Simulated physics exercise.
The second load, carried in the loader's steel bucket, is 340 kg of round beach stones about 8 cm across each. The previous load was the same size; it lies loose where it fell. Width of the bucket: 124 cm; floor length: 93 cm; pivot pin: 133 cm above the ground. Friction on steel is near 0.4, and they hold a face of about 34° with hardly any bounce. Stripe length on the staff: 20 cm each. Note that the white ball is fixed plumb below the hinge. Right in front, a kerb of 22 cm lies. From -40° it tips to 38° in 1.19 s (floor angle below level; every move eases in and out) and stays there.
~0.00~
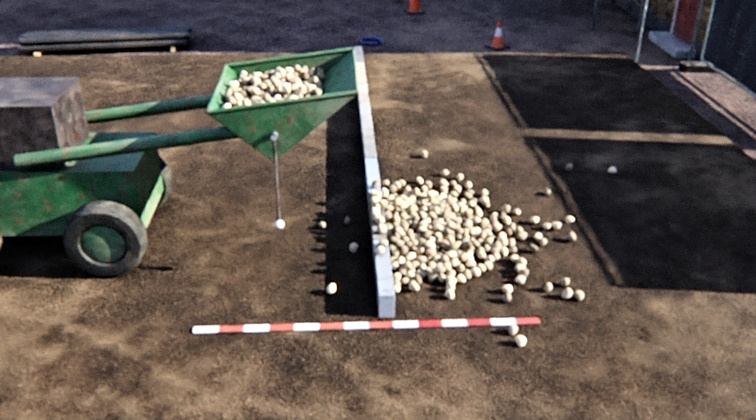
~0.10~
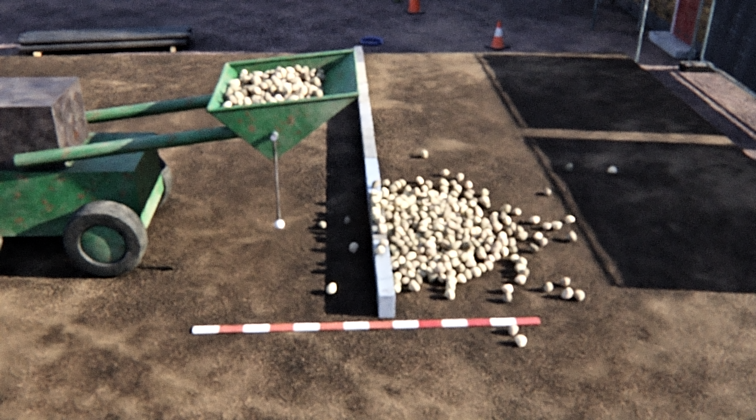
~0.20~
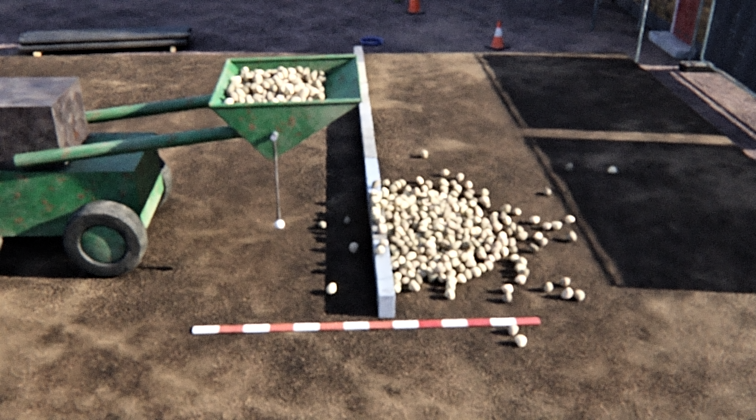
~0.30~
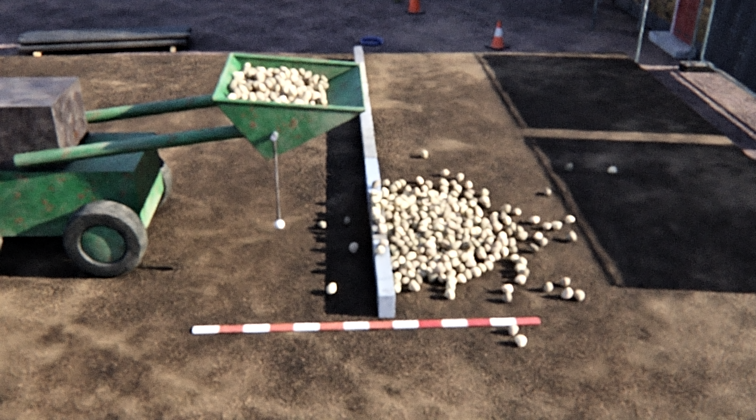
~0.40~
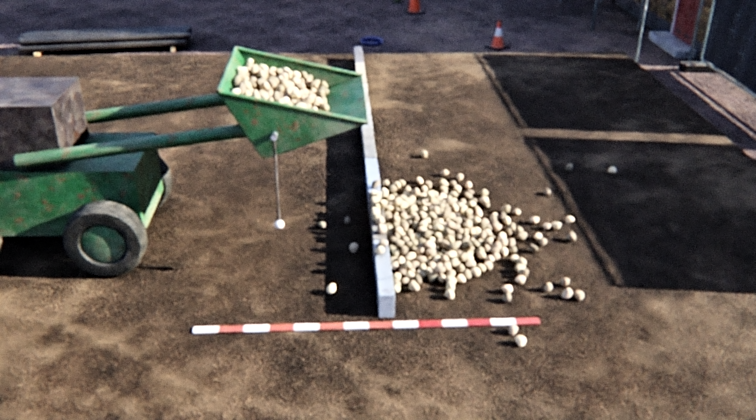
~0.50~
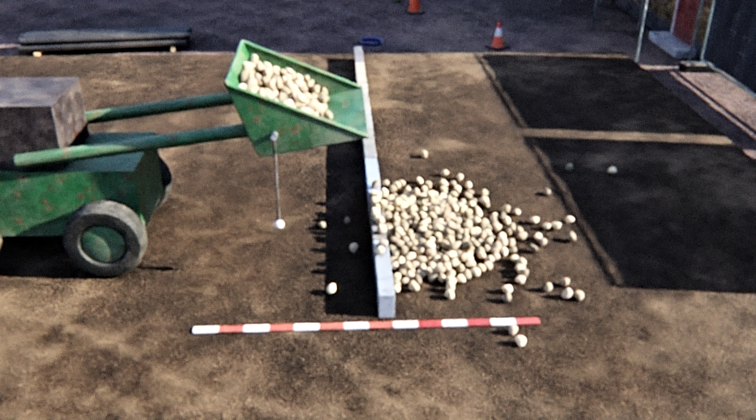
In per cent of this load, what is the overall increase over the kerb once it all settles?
55 out of 100, about.
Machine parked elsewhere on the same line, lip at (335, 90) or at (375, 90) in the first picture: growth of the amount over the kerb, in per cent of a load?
Around 20 percent, then around 90 percent.
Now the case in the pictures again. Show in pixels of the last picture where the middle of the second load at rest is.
The centre sits about (390, 226).
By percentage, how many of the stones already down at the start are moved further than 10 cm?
Near 10 per cent, I reckon.
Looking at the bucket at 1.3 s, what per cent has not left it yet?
Close to 65 per cent of the load.
After 0.9 s the floor is at 26°; in per cent of one load, 100 in the bucket, 4 on this side of the kerb, 96 over the kerb; the foremost stones are at (569, 213).
After 1.3 s the floor is at 38°; in per cent of one load, 64 in the bucket, 40 on this side of the kerb, 96 over the kerb; the foremost stones are at (569, 213).
After 1.6 s the floor is at 38°; in per cent of one load, 12 in the bucket, 64 on this side of the kerb, 125 over the kerb; the foremost stones are at (569, 213).
After 4.3 s the floor is at 38°; in per cent of one load, 0 in the bucket, 49 on this side of the kerb, 151 over the kerb; the foremost stones are at (570, 208). Net gain over the kerb, 55.
